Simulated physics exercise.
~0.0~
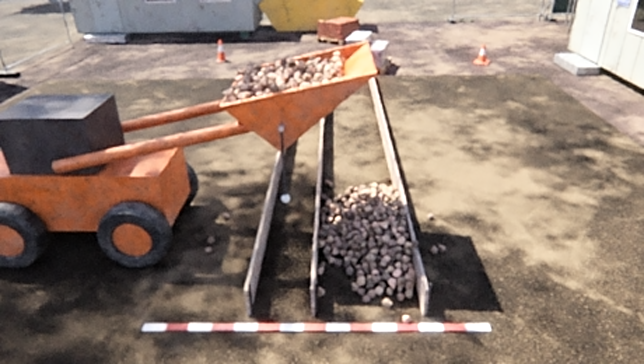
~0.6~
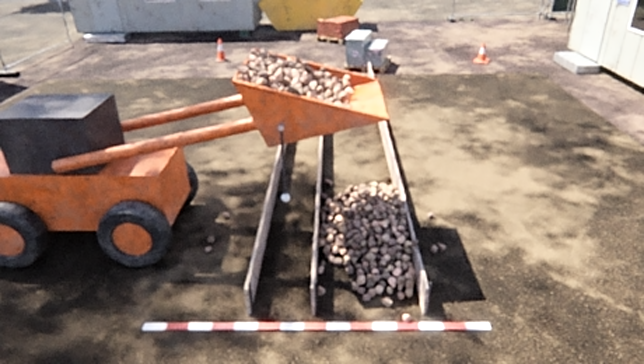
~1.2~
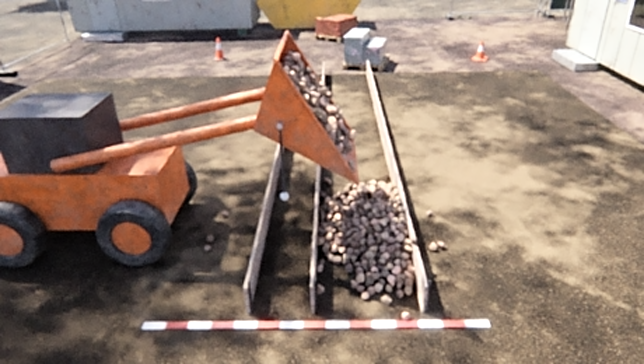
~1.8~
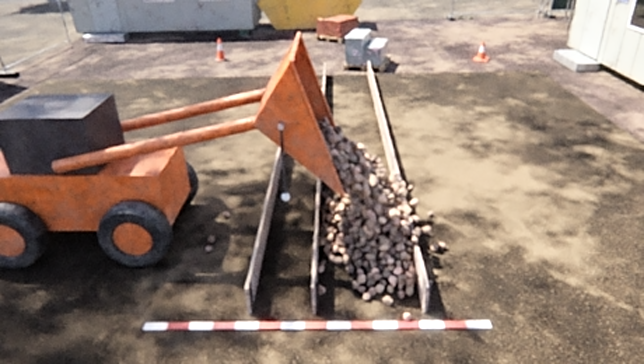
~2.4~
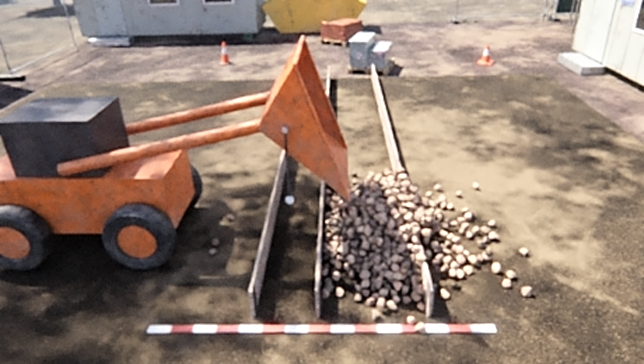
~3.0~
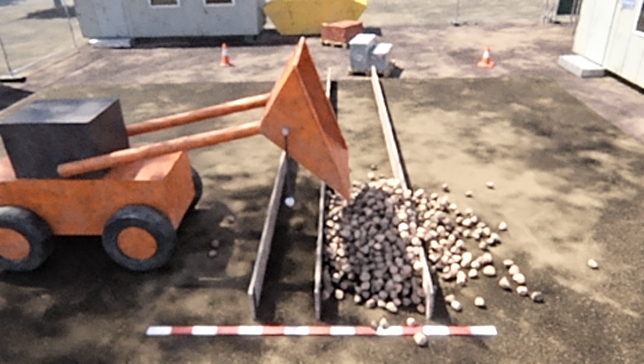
An orange loader tipped its raised bucket forward and poured a load of stones onto the pile already lying between two boards, until the bucket looked empty and the heap had spilled over the right-hand board, with some stones scattered on the ground beyond.
